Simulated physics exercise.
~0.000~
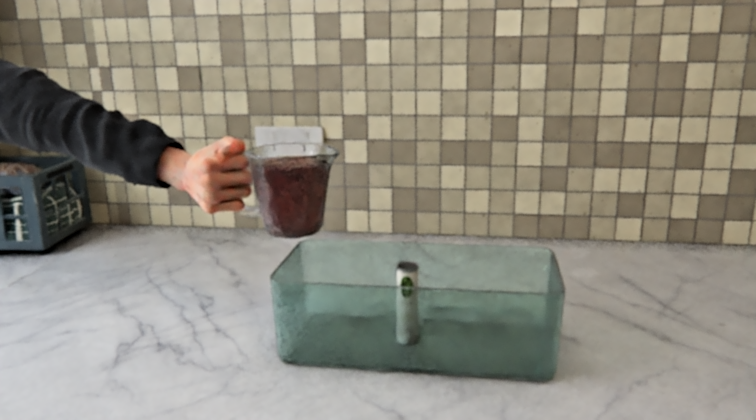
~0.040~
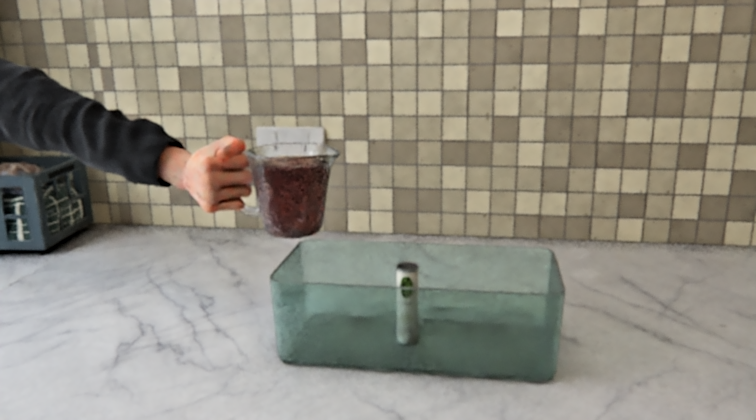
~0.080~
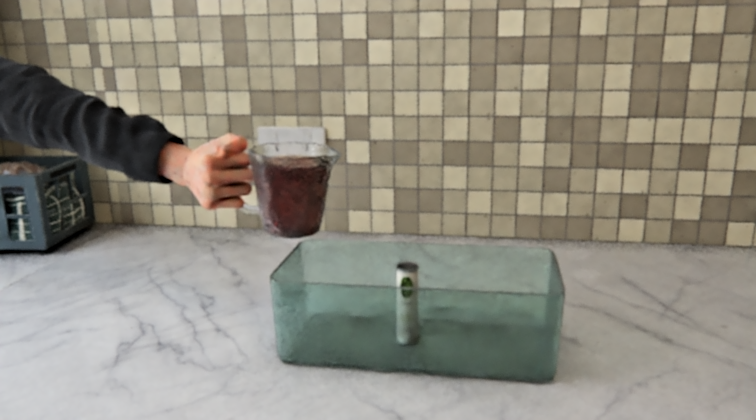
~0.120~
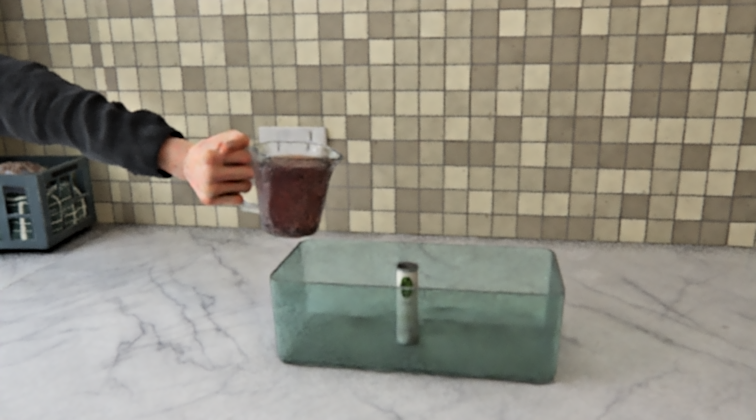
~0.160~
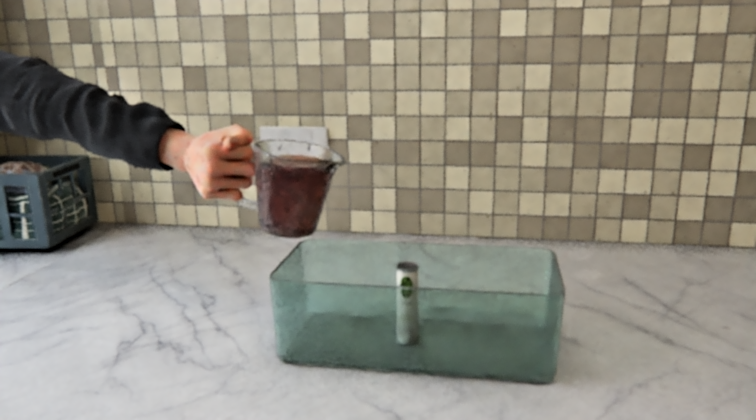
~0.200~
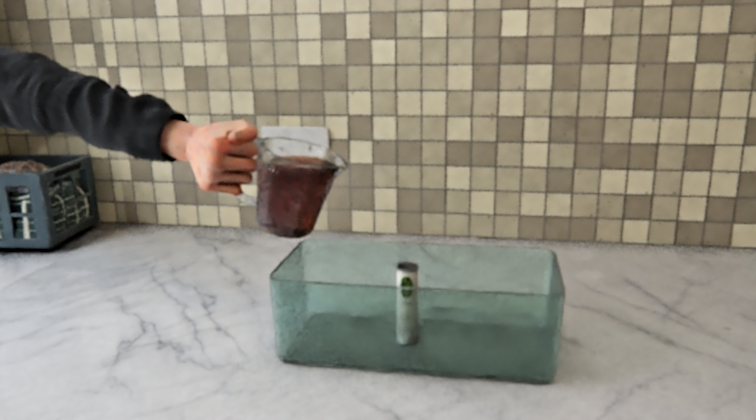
In the video, a hand reaching in from the left holds a clear jug of dark reddish-brown liquid above a greenish, see-through rectangular container on a marble counter, then gradually tilts the jug slightly to the right.
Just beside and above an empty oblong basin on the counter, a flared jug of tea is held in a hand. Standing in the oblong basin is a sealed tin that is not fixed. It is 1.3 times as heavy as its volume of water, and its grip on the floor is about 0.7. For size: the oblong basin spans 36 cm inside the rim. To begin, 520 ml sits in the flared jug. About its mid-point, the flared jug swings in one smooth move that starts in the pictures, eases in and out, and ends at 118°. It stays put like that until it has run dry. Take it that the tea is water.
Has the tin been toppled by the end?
My bet is it never capsizes.
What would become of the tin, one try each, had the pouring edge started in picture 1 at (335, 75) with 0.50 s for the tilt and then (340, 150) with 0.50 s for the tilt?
First it topples; then it falls.
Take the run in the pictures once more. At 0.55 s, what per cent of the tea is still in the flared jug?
Around 60 percent.
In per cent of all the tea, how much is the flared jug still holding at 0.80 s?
5 %.
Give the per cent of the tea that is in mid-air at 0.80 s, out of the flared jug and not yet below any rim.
Around 4 per cent of the liquid is in flight.
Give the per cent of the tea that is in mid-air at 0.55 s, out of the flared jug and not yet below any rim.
20 %.
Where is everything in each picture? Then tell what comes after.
In the first picture, it leans 0°; its right rim is at (339, 152); the tea meets the walls at (256, 161) and (330, 163); the oblong basin's rim runs from (286, 260) to (558, 271); the tin's top is at (408, 269).
In the second picture, it leans 1°; its right rim is at (339, 153); the tea meets the walls at (256, 161) and (330, 163).
In the third picture, it leans 3°; its right rim is at (341, 155); the tea meets the walls at (257, 160) and (331, 163).
In the fourth picture, it leans 6°; its right rim is at (343, 157); the tea meets the walls at (260, 159) and (333, 164).
In the fifth picture, it leans 10°; its right rim is at (345, 161); the tea meets the walls at (261, 160) and (335, 165).
In the sixth picture, it leans 15°; its right rim is at (348, 166); the tea meets the walls at (264, 161) and (339, 166).
By 0.55 s the tilt is 84° and 60 per cent is still to pour; the tin stands where it began.
By 0.80 s the tilt is 117° and 5 per cent is still to pour; the tin stands where it began.
By 1.07 s the tilt is 118° and 0 per cent is still to pour; the tin stands where it began.
By 1.36 s the tilt is 118° and 0 per cent is still to pour; the tin stands where it began.
At rest the tin stands where it began.
